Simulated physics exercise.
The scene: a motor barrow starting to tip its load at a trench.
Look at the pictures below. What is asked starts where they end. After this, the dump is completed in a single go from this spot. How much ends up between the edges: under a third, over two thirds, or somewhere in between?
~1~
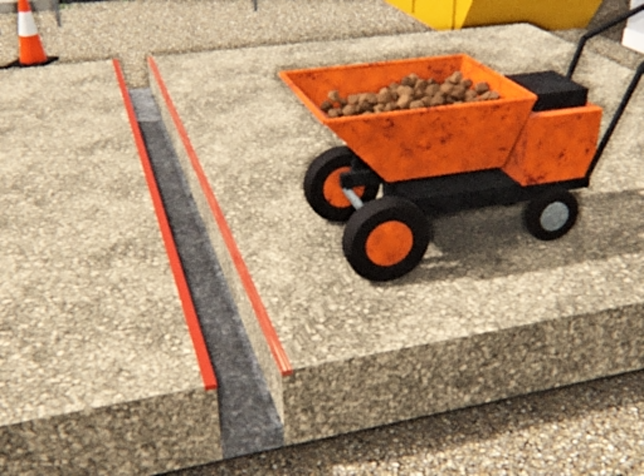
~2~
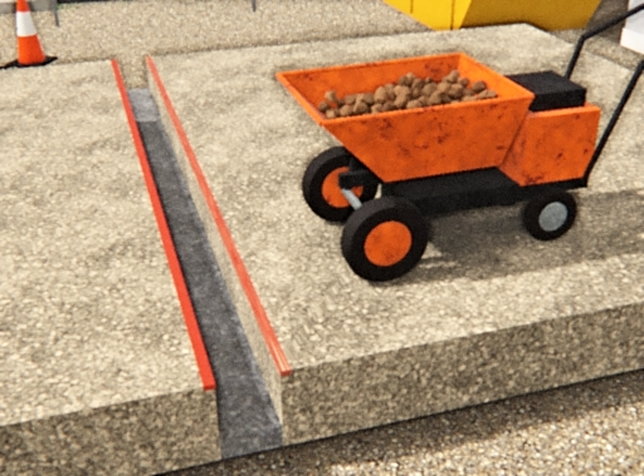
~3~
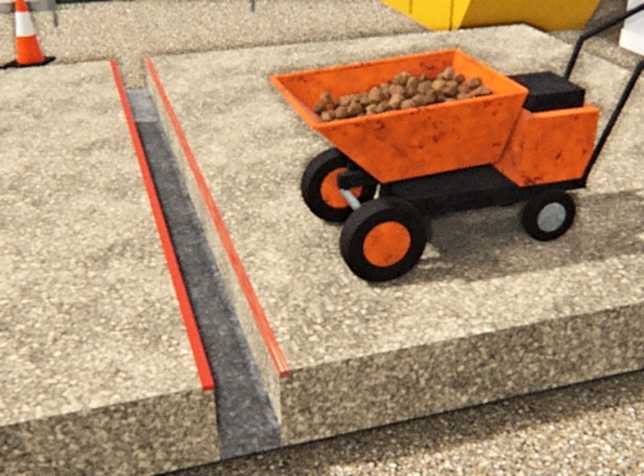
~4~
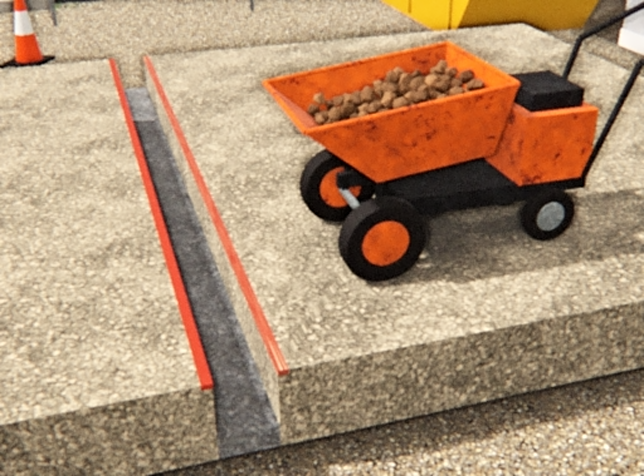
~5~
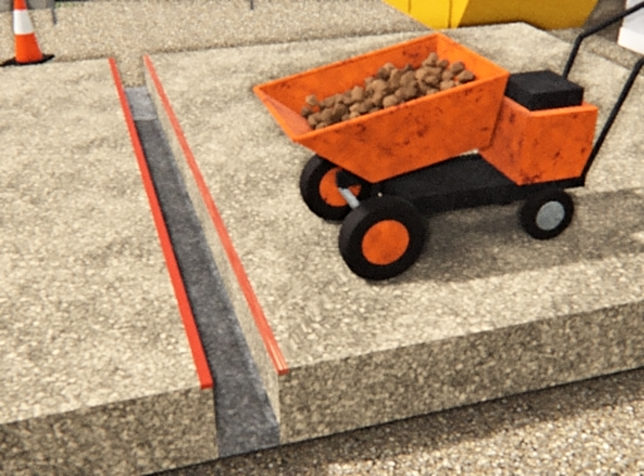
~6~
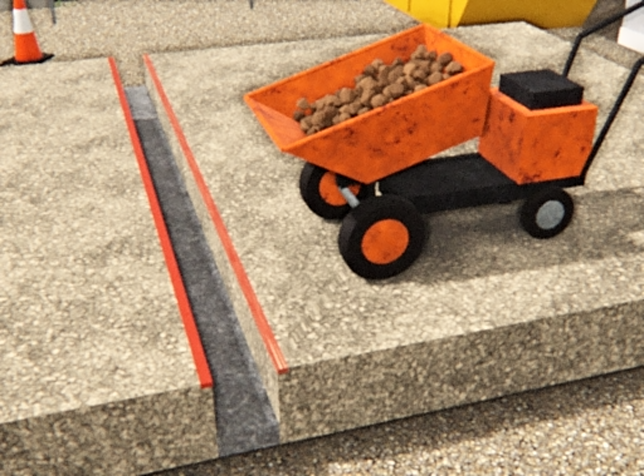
Over two thirds.
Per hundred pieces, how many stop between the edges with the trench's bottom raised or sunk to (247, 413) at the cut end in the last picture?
About 60 per cent.
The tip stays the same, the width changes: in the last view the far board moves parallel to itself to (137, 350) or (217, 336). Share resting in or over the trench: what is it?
About 100 and 50 per cent.
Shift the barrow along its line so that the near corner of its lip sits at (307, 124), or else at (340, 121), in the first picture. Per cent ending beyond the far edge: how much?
About 40 % and about 10 %.
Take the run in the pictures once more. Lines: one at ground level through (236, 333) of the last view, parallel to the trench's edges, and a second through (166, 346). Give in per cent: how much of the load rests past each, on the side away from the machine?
Roughly 70 and 10 %.
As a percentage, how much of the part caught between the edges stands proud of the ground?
About 5 %.
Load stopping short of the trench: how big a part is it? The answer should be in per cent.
I'd put it at around 0 percent.
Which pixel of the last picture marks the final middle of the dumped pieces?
Near (201, 293).
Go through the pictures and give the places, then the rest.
In the first picture, lip of the skip at (325, 122), level; top of the load at (434, 91), clay clods; first edge of the trench at (269, 329); far edge at (198, 342), the trench under half as wide as the skip, and about as deep as wide.
In the second picture, lip of the skip at (322, 124), level; top of the load at (431, 91).
In the third picture, lip of the skip at (315, 128), tipped barely; top of the load at (435, 98).
In the fourth picture, lip of the skip at (306, 133), tipped a little; top of the load at (427, 93).
In the fifth picture, lip of the skip at (295, 140), tipped a little; top of the load at (419, 88).
In the sixth picture, lip of the skip at (284, 150), tipped clearly; top of the load at (424, 84); first edge of the trench at (265, 327); far edge at (194, 340).
Soon, skip tipped steeply; all in the skip.
A while on, skip tipped steeply; most in the skip; a small part in or heaped over the trench; a stray few beyond it; a stray few falling.
Towards the end, skip tipped right over; a small part in the skip; about two thirds in or heaped over the trench; about a quarter beyond it.
Finally, skip tipped right over; a stray few in the skip; most in or heaped over the trench; about a quarter beyond it.
